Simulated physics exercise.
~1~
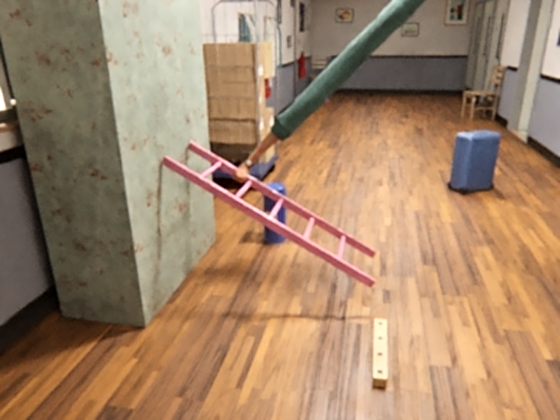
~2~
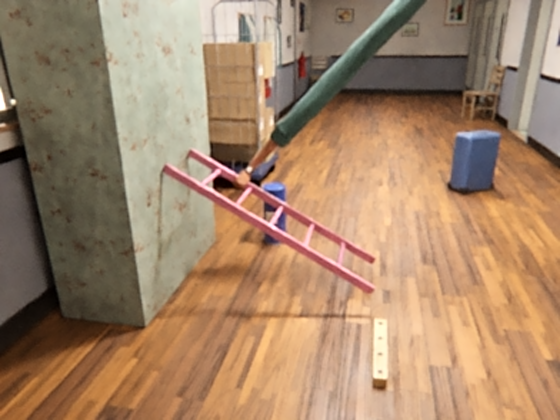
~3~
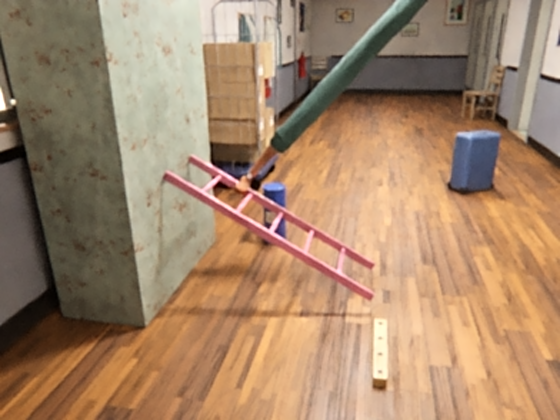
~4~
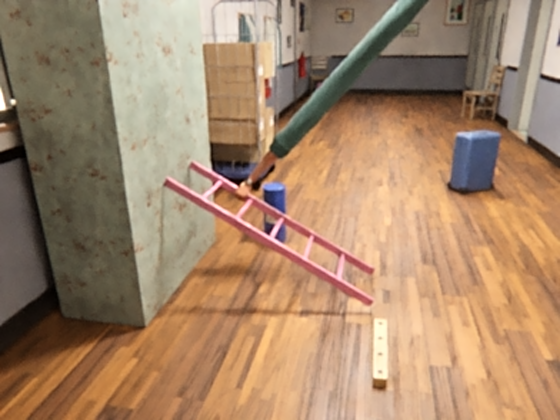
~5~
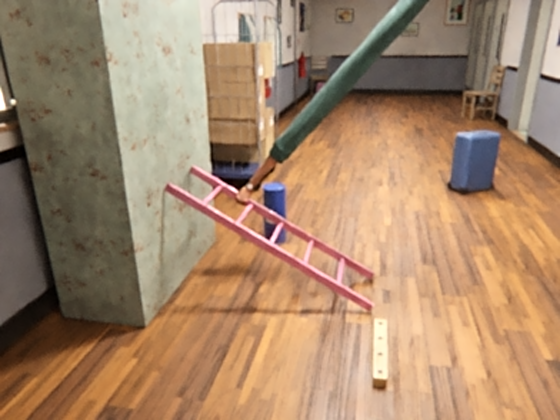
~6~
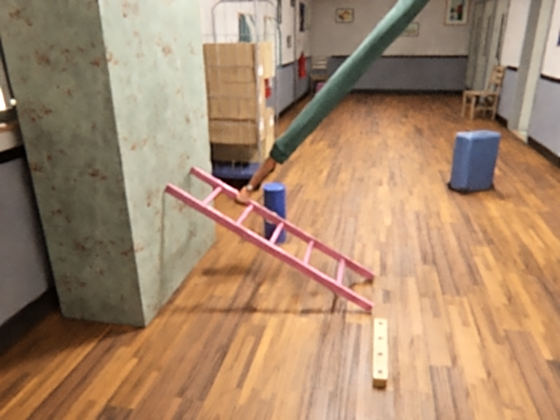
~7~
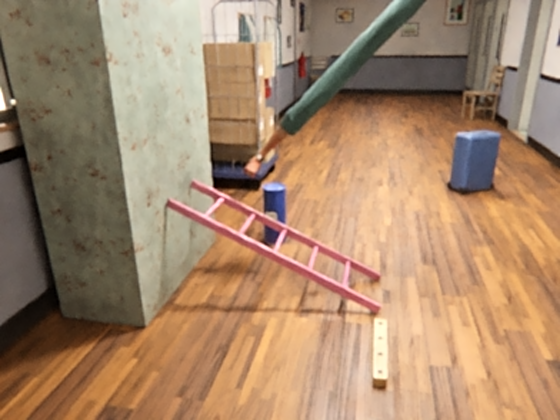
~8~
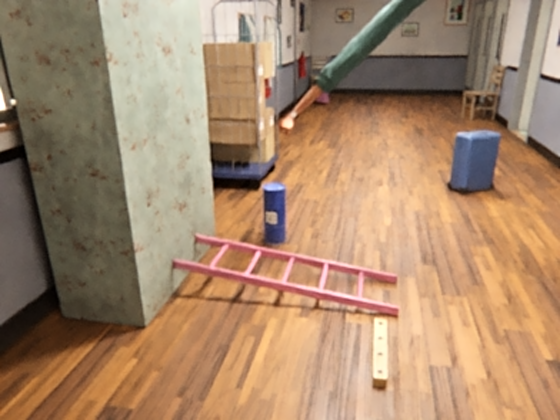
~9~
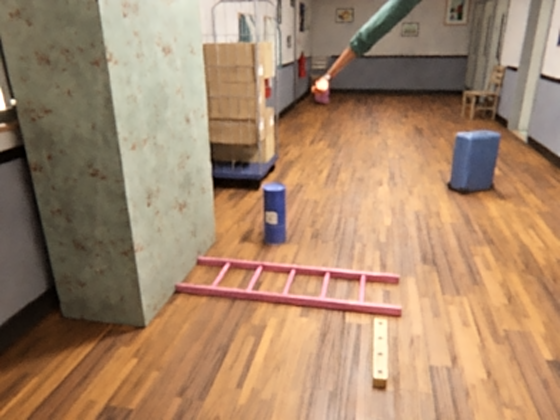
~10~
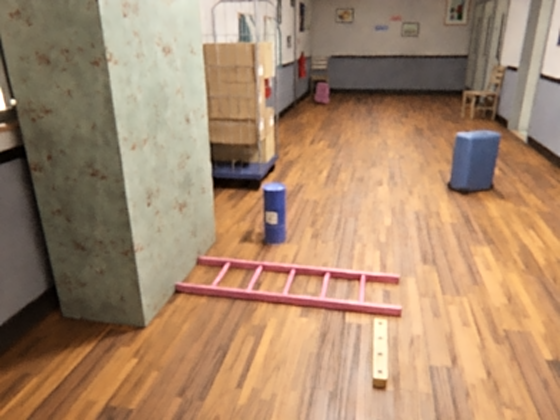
The clip opens on a wooden floor where a green-sleeved arm holds a pink ladder at a slant, its upper end against a mottled green, pillar-like cupboard on the left. A pale strip of wood lies near the ladder's lower end, with a blue canister behind and a blue suitcase to the right. The hand eases the ladder slightly downward, then lets go and draws back. The ladder's foot slides a little to the right as its upper end drops down the cupboard's side. It ends lying flat on the floor, with the arm gone from view.
